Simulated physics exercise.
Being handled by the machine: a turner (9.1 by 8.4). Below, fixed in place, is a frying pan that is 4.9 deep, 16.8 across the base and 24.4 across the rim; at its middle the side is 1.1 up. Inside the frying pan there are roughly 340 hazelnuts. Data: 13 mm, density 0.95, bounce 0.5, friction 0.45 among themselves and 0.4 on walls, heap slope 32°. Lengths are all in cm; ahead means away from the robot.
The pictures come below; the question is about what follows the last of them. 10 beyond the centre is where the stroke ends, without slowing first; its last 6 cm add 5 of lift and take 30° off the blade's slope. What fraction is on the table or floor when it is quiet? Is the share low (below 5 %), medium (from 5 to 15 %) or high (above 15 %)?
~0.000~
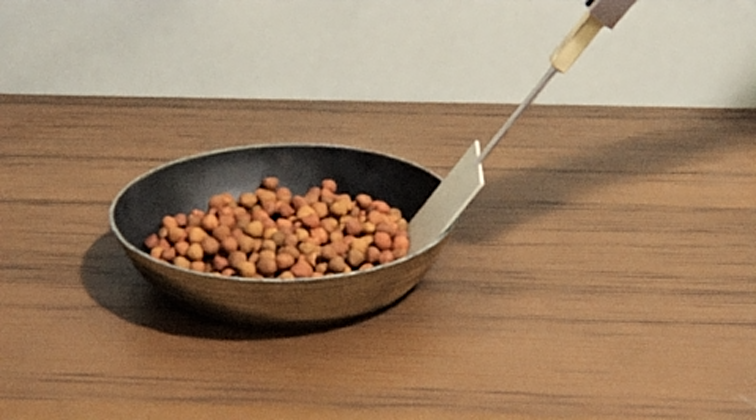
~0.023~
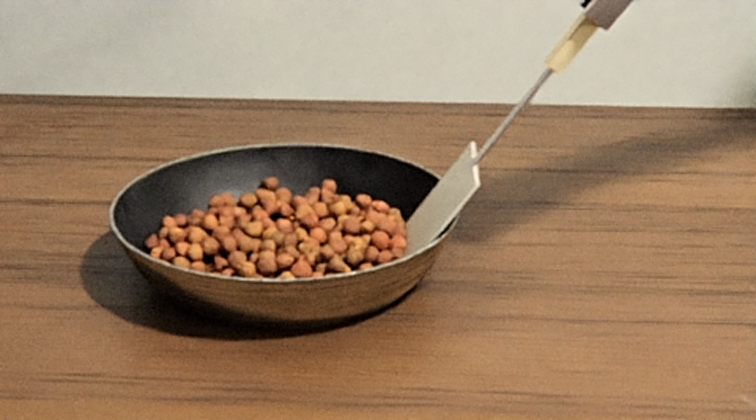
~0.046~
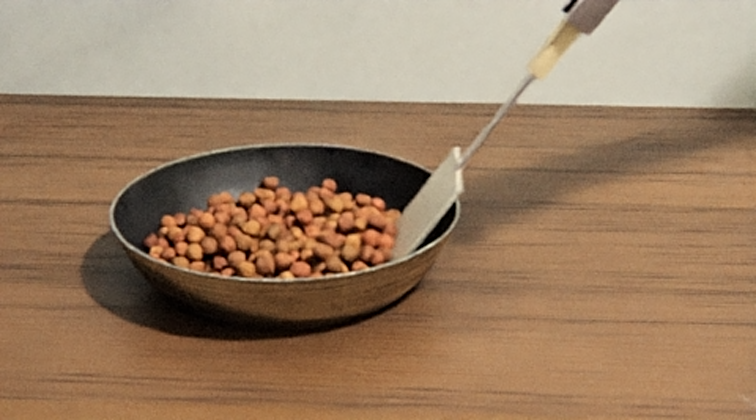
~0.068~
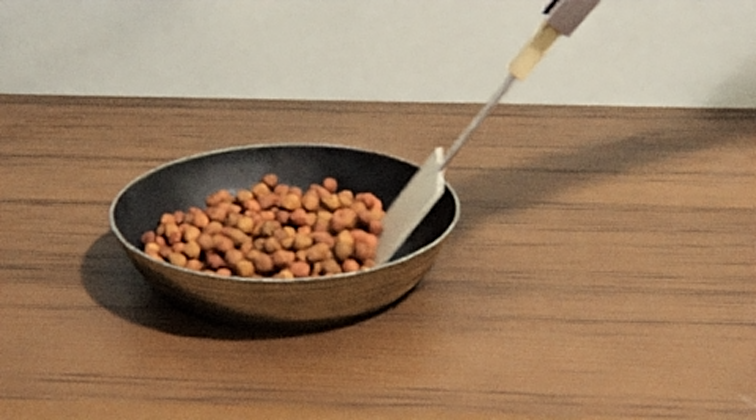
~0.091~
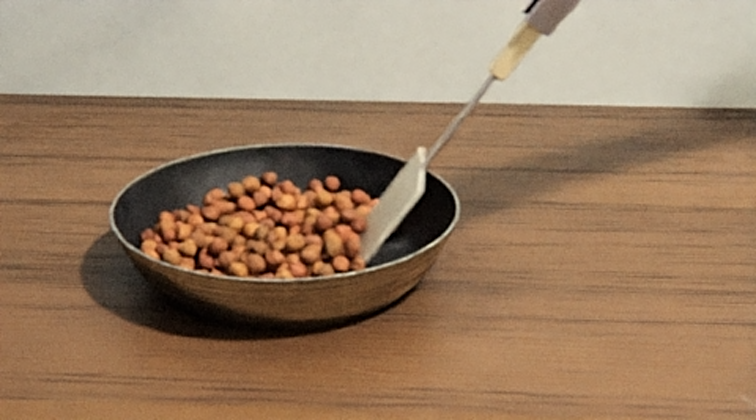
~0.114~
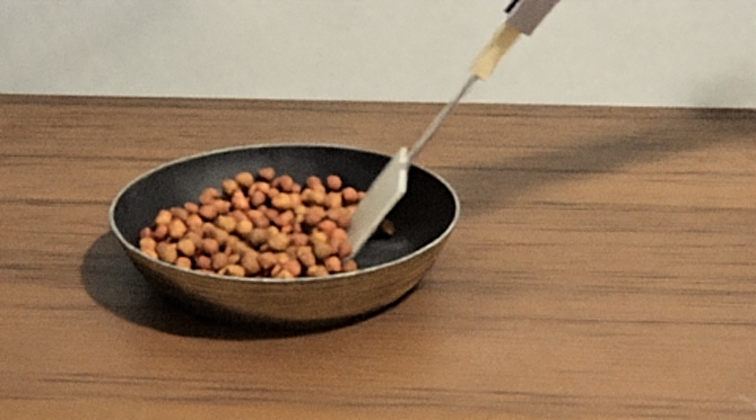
The share is high, above 15 %.
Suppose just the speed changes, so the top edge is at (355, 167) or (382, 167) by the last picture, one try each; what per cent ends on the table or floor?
Respectively, some 30 and 25 per cent.
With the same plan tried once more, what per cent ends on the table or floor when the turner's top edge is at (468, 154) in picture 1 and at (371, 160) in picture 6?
My guess would be close to 30 per cent.
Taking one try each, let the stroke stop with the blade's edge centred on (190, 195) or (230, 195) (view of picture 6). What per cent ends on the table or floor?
Roughly 5 and 0 per cent.
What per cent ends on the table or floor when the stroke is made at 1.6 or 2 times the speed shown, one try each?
The two tries give roughly 30 and 30 in a hundred.
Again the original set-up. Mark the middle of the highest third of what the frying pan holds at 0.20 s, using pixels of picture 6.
The top third sits at roughly (232, 227).
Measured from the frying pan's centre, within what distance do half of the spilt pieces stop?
The answer is around 28 cm.
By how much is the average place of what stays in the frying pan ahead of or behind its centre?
Some 2.5 cm ahead of the centre.
After 0.20 s, sloping 55°, highest piece 5 above the table; 343 in the frying pan.
After 0.28 s, sloping 43°, highest piece 7 above the table; 343 in the frying pan.
After 0.52 s, sloping 25°, highest piece 12 above the table; 249 in the frying pan, 32 on the table or floor, 62 on the blade or in flight.
After 1.57 s, sloping 25°, highest piece 5 above the table; 249 in the frying pan, 94 on the table or floor.
At rest, 249 in the frying pan, 94 on the table or floor. That is 27 % on the table or floor.
